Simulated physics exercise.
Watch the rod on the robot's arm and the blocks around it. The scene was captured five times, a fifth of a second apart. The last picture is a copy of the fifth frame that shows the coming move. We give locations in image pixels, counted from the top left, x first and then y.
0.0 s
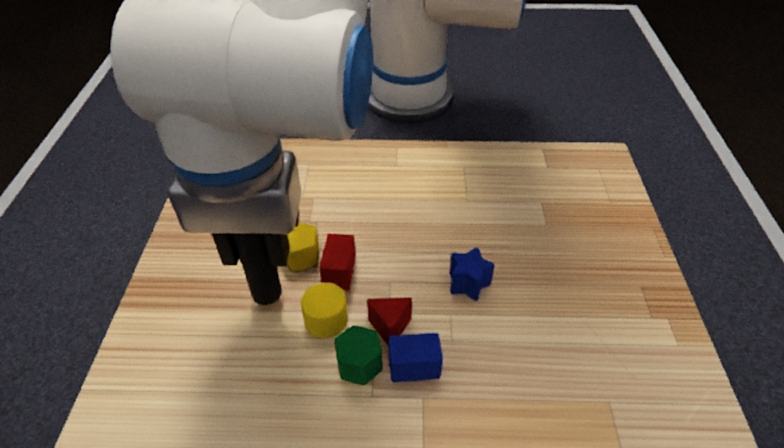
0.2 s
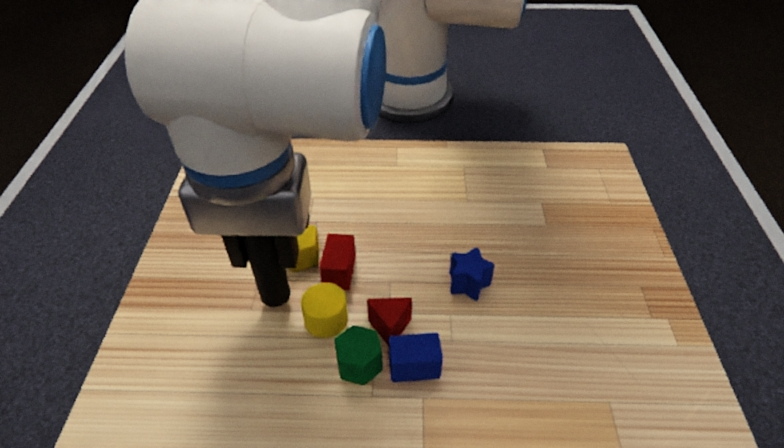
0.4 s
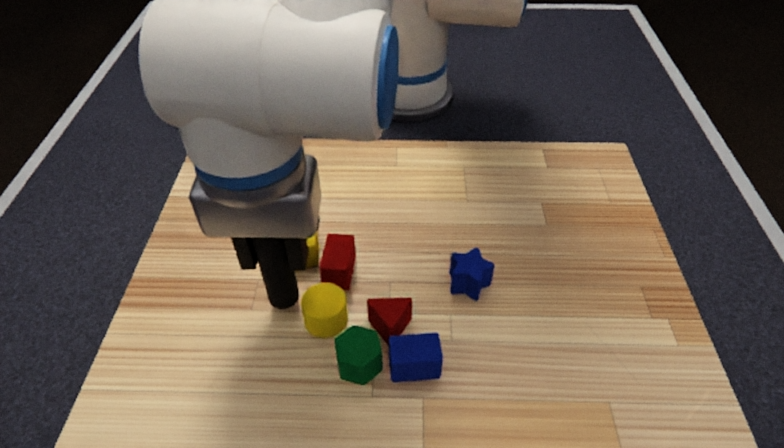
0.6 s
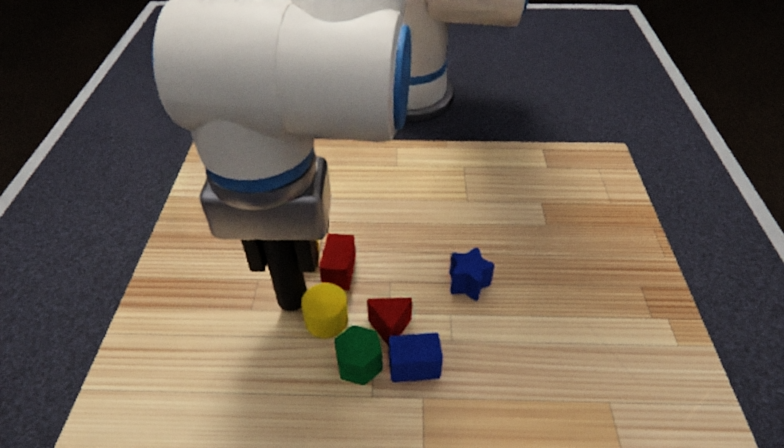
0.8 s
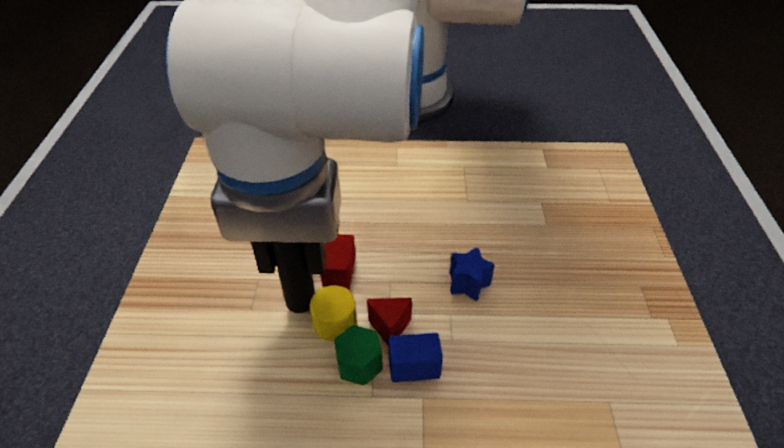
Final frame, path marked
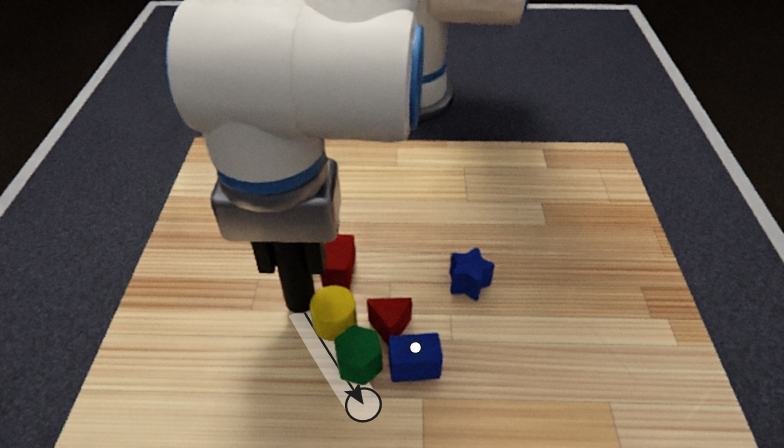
A robot arm moves its black rod right and nudges the yellow round block slightly.
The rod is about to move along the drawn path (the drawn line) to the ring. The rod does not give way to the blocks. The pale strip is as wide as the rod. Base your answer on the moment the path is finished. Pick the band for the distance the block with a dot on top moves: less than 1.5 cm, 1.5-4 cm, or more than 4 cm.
It moves between 1.5 and 4 cm.
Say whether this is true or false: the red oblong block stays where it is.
True - the claim holds.
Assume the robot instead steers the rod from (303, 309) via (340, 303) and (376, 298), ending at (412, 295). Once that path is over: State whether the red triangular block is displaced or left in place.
Displaced.
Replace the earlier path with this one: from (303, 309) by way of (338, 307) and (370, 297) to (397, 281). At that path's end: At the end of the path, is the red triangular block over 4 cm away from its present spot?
That would be a no.
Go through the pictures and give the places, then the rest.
The first frame shows rod tip at (267, 293); block tops, yellow circle at (323, 300); red oblong block at (337, 251); green six-sided block at (358, 345); red triangular block at (390, 308); blue oblong block at (415, 348).
The second frame shows rod at (276, 295); blocks unchanged.
The third frame shows rod at (284, 297); blocks unchanged.
The fourth frame shows rod at (293, 299); blocks unchanged.
The fifth frame shows rod at (301, 301); yellow circle at (332, 303); red oblong block at (337, 251); green six-sided block at (358, 345); red triangular block at (390, 308); blue oblong block at (415, 348).
Path on the board, from (303, 309) directly to (363, 405); the dot is on the blue oblong block.
What follows on the original path. One third of the way, rod at (320, 331); yellow circle at (357, 314); green six-sided block at (367, 352), turned 35° clockwise; red triangular block at (394, 307), turned 15° clockwise.
Two thirds of the way, rod at (340, 363); yellow circle at (360, 314); green six-sided block at (377, 360), turned 20° clockwise; red triangular block at (397, 306), turned 20° clockwise; blue oblong block at (427, 349).
At the end, rod at (363, 397); yellow circle at (360, 314); red oblong block in place; green six-sided block at (401, 373); red triangular block at (397, 306), turned 20° clockwise; blue oblong block at (441, 347), turned 20° anticlockwise.
